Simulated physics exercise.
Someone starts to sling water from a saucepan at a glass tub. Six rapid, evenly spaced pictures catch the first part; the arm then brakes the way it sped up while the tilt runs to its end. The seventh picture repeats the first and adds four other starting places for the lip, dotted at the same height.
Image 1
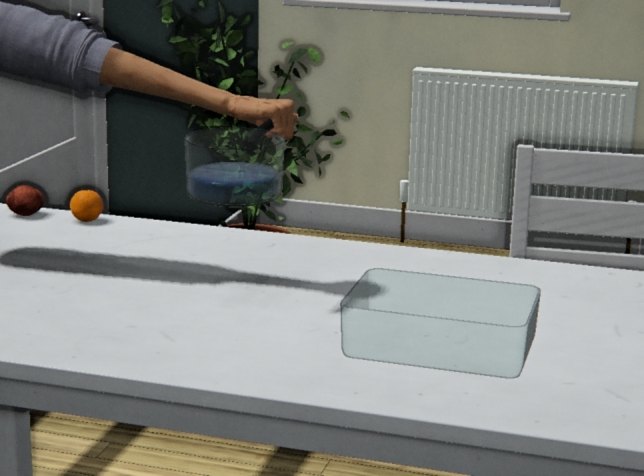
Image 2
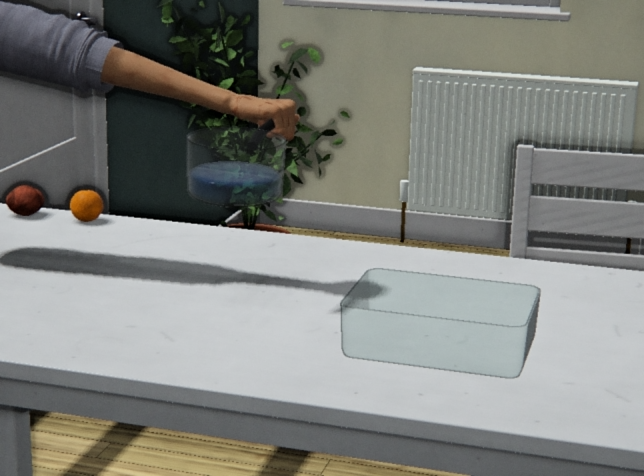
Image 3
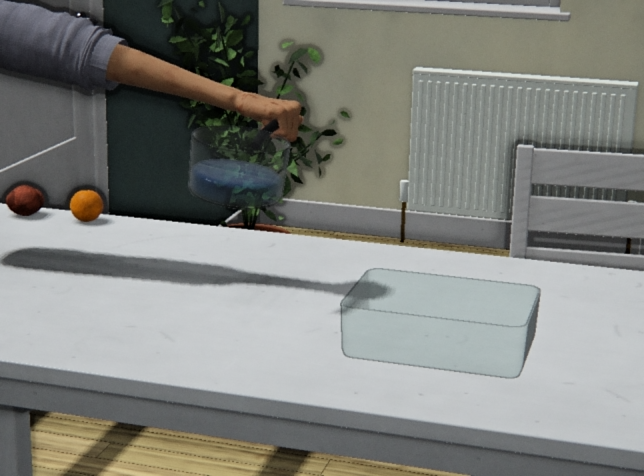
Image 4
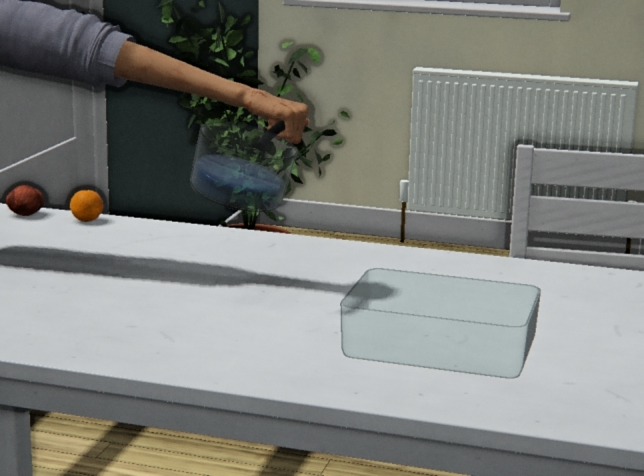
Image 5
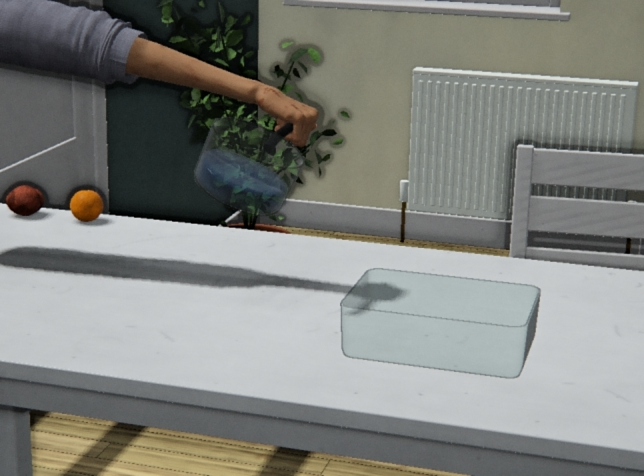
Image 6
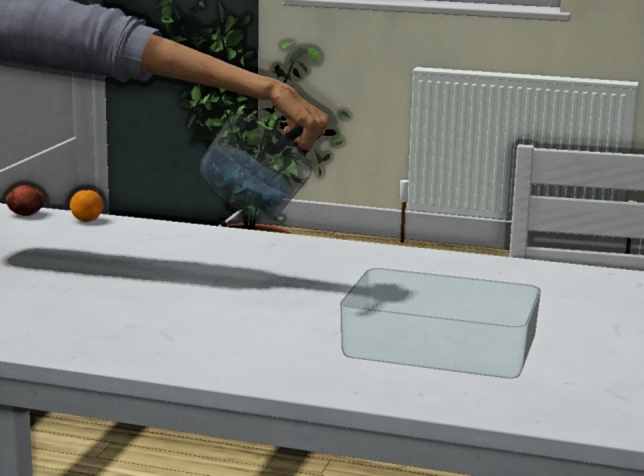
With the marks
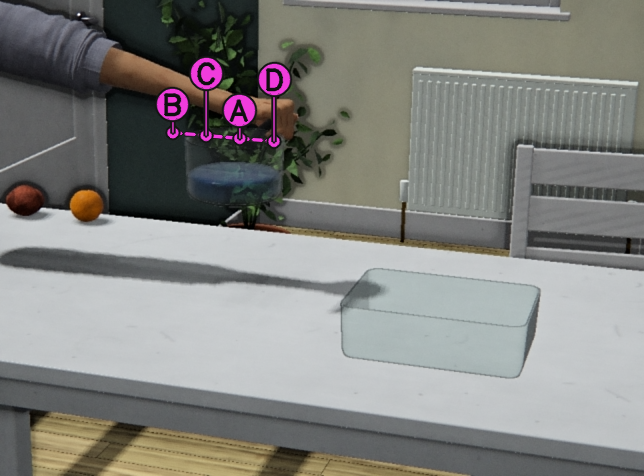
In a room with a radiator and a leafy plant, an arm reaches in from the left, holding a clear container of bluish water beyond a pale table with a glass tub and two fruits. The container stays upright at first, then the hand shifts slightly right and steadily tilts it.
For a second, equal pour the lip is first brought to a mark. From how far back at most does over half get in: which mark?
A.
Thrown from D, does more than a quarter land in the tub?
Yes, clearly.
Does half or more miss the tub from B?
Yes, it does.
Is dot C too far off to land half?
Yes, it does.
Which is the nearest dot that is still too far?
C.
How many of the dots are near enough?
Two.
On the marked copy, A at (239, 138); B at (172, 132); C at (206, 135); D at (274, 141).
Choosing A, about 66 % lands in the tub, 23 % falls short and 11 % goes beside or beyond.
Choosing B, about 0 % lands in the tub, 97 % falls short and 3 % goes beside or beyond.
Choosing C, about 12 % lands in the tub, 84 % falls short and 5 % goes beside or beyond.
Choosing D, about 73 % lands in the tub, 8 % falls short and 19 % goes beside or beyond.
